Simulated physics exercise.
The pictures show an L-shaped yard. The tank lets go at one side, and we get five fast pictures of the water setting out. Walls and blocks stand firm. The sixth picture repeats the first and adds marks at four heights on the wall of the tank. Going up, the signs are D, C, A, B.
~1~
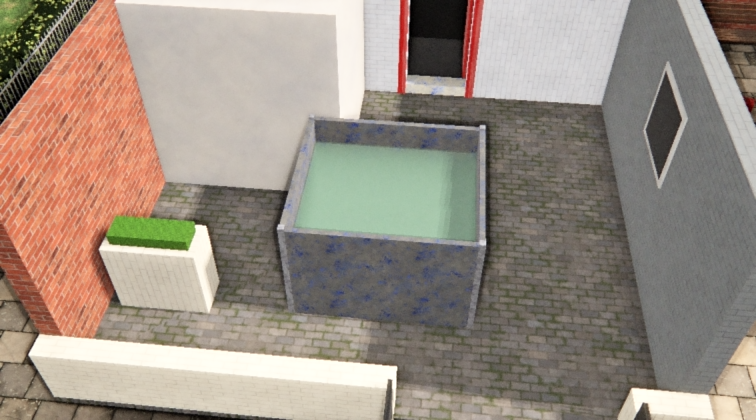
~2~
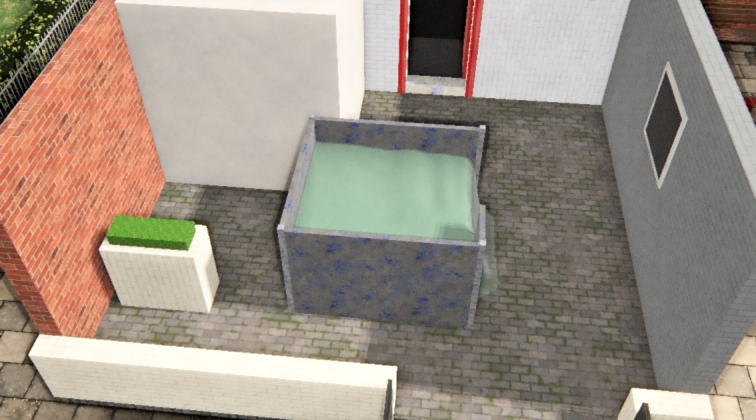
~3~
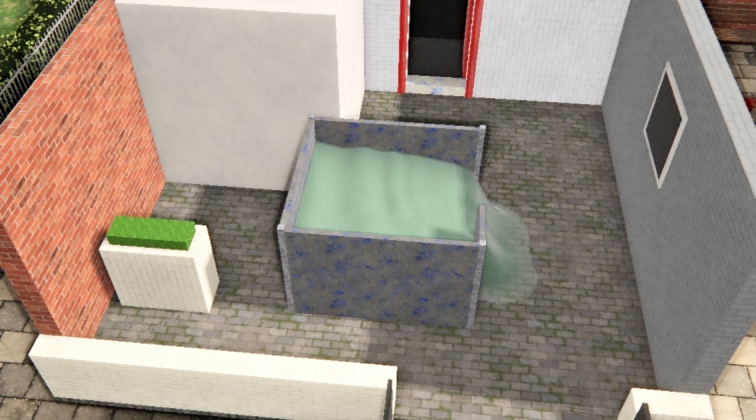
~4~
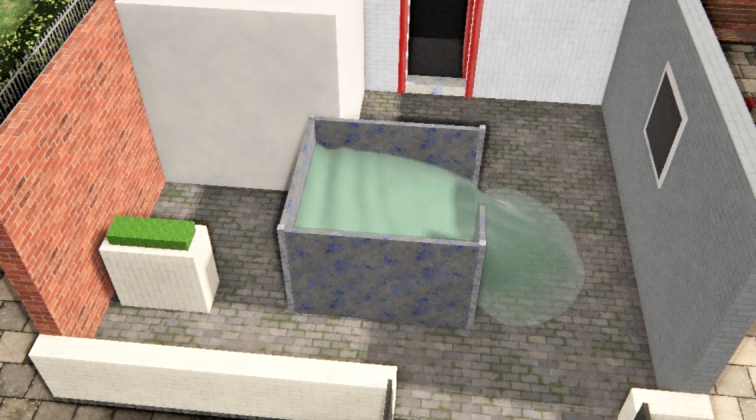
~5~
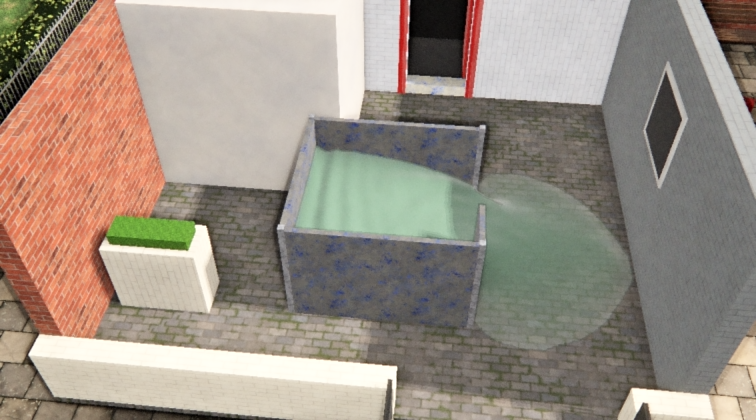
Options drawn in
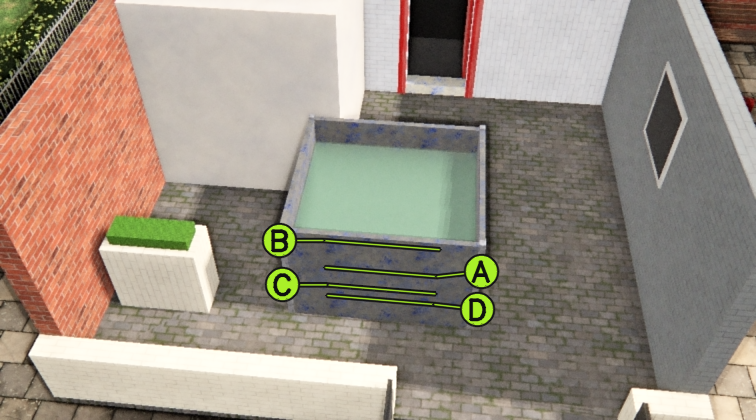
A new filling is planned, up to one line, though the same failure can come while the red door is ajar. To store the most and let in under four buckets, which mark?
A will do.
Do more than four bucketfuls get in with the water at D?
No, that is safe.
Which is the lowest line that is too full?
That is line B.
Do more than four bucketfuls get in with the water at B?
Yes, that goes wrong.
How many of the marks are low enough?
Three of the four.
In lime, A at (380, 272); B at (381, 245); C at (380, 289); D at (380, 299); from the bottom up D, C, A, B.
With A, a splash gets over, under a bucket.
With B, about 9 bucketfuls get in.
With C, nothing gets over.
With D, nothing gets over.
